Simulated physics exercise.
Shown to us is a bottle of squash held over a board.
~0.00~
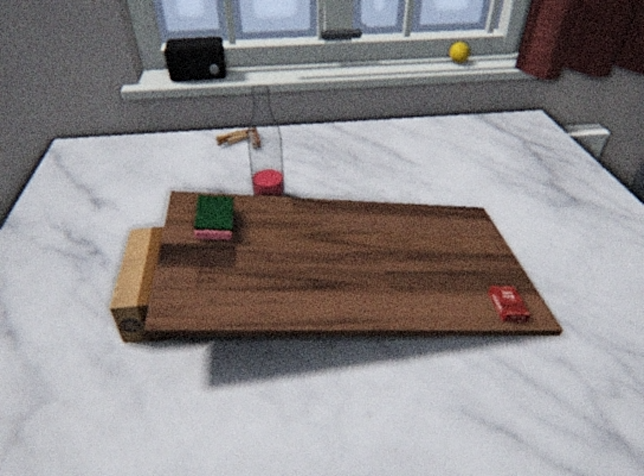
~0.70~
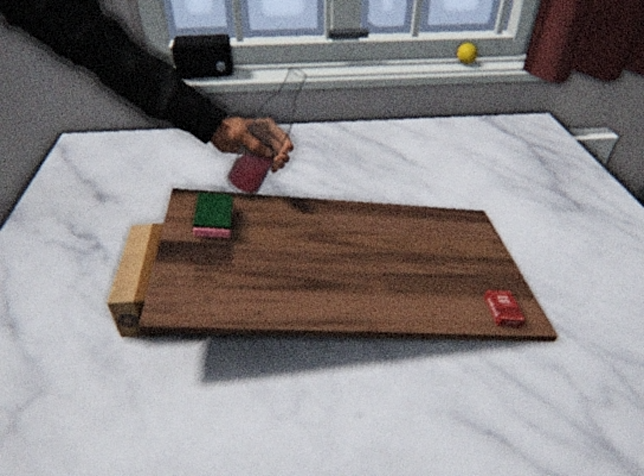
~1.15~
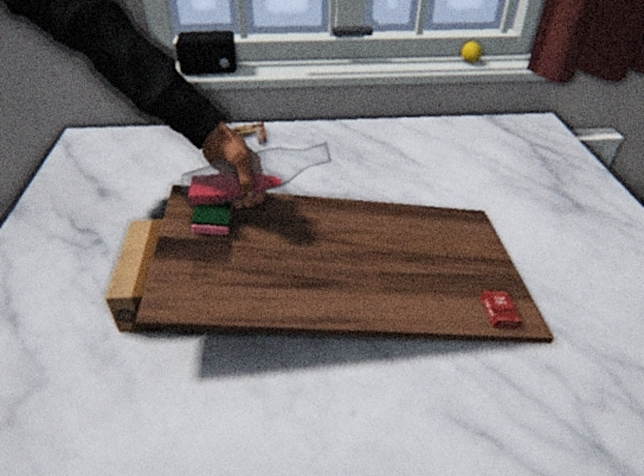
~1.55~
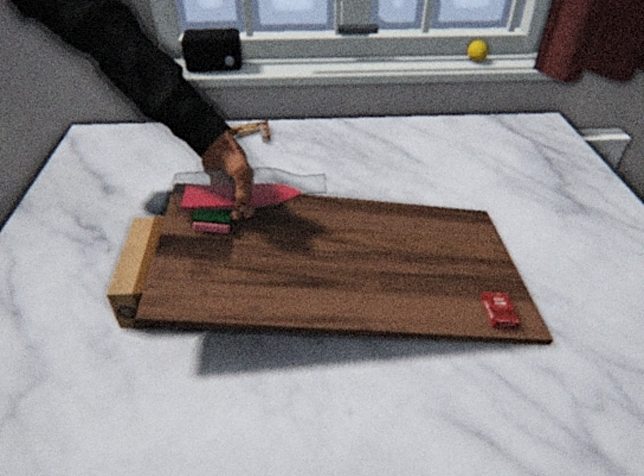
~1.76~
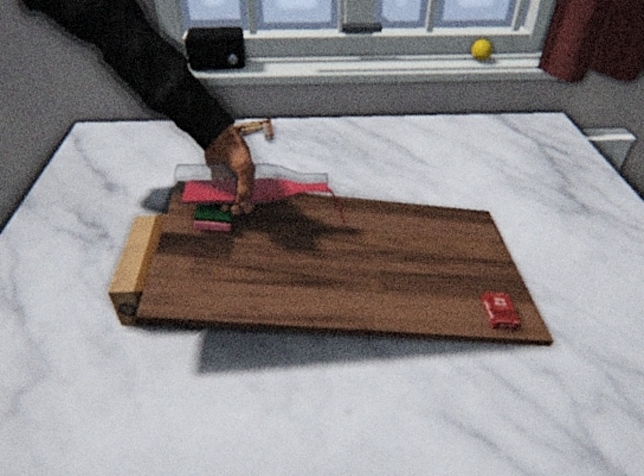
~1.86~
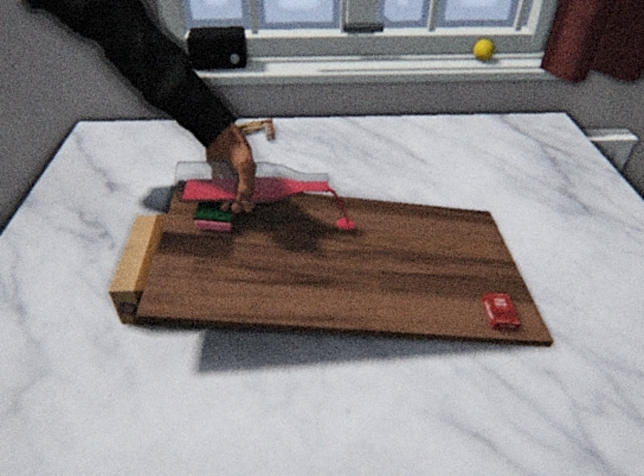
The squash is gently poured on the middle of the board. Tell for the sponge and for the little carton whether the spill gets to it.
Sponge stays dry; little carton stays dry.
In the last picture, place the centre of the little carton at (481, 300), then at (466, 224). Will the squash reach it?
Where first placed it is not touched, where next placed it is touched.
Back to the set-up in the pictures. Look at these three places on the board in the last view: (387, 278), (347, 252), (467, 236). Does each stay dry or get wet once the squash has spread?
In the order listed they come out never touched, never touched, caught by it.
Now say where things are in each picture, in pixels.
In the first picture, the board slopes down to the right; bottle (265, 147) about a quarter full; sponge (214, 217); little carton (509, 304).
In the second picture, bottle (269, 131) tipped 30° with all of its load; sponge (213, 215).
In the third picture, bottle (260, 172) tipped 75° with all of its load; little carton (501, 310).
In the fourth picture, the board slopes down to the right; bottle (255, 188) tipped 90° with all of its load; sponge (214, 210).
In the fifth picture, the first of it lands; bottle (256, 184) tipped 90° with all of its load; little carton (500, 311).
In the sixth picture, the first of it lands; bottle (257, 183) tipped 90° with all of its load; sponge (216, 208); little carton (500, 312).
After 2.6 s, it runs down to the right; the sponge is dry; the little carton is dry.
After 4.3 s, it runs down to the right and off the end; the sponge is dry; the little carton is dry.
After 8.1 s, it runs down to the right and off the end; the sponge is dry; the little carton is dry.
